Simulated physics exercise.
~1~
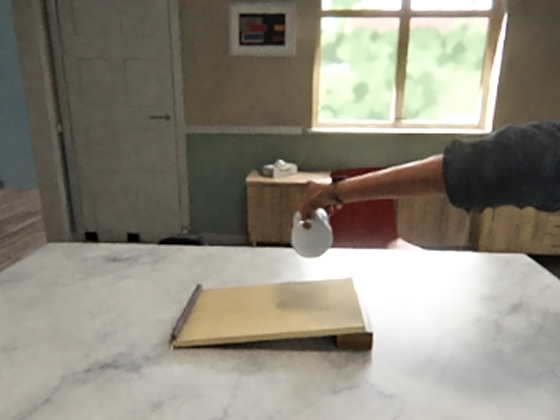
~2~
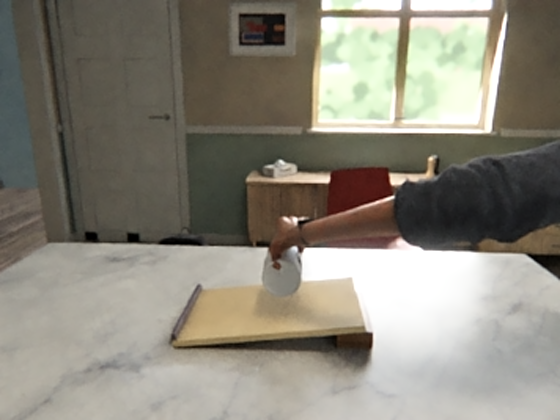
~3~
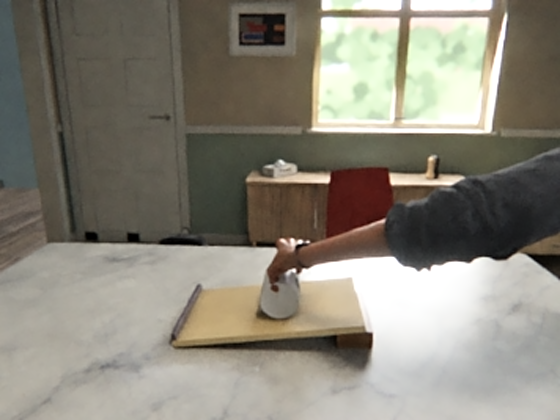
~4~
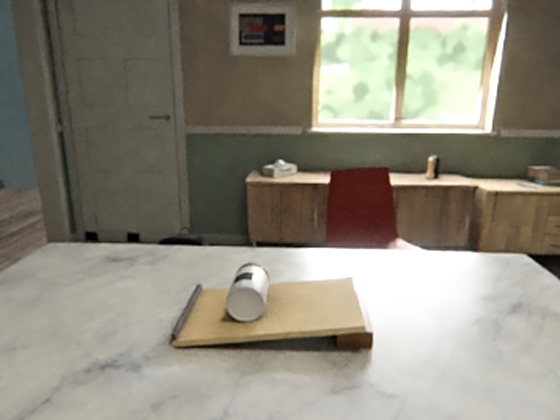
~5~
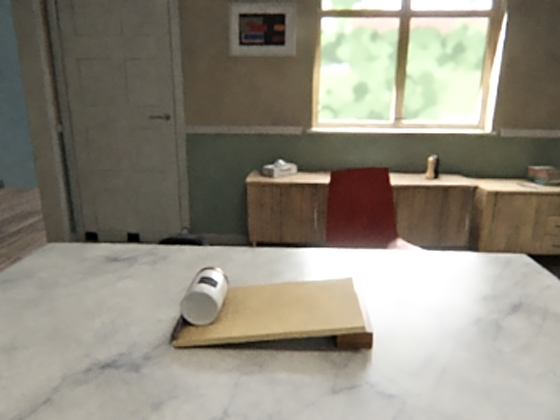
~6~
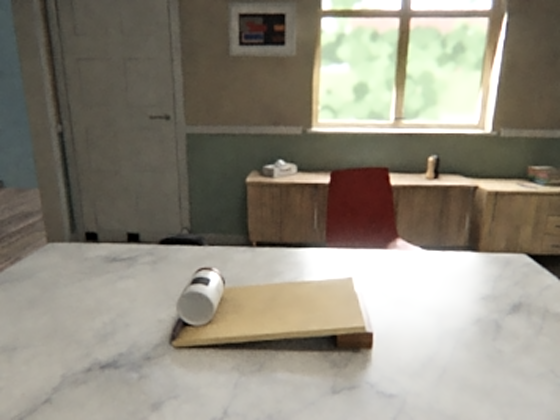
A hand in a dark grey sleeve reaches in from the right, holding a white jar above a white marble table, seen from a fixed spot in front. A pale wooden board lies on the table, its right end propped on a brown block so it slopes down to the left. Behind are a door, a window, a red chair and wooden cabinets. The hand lowers the jar onto the board on its side, then lets go and leaves. The jar moves down the slope and comes to rest at the low left end, while the board stays put.
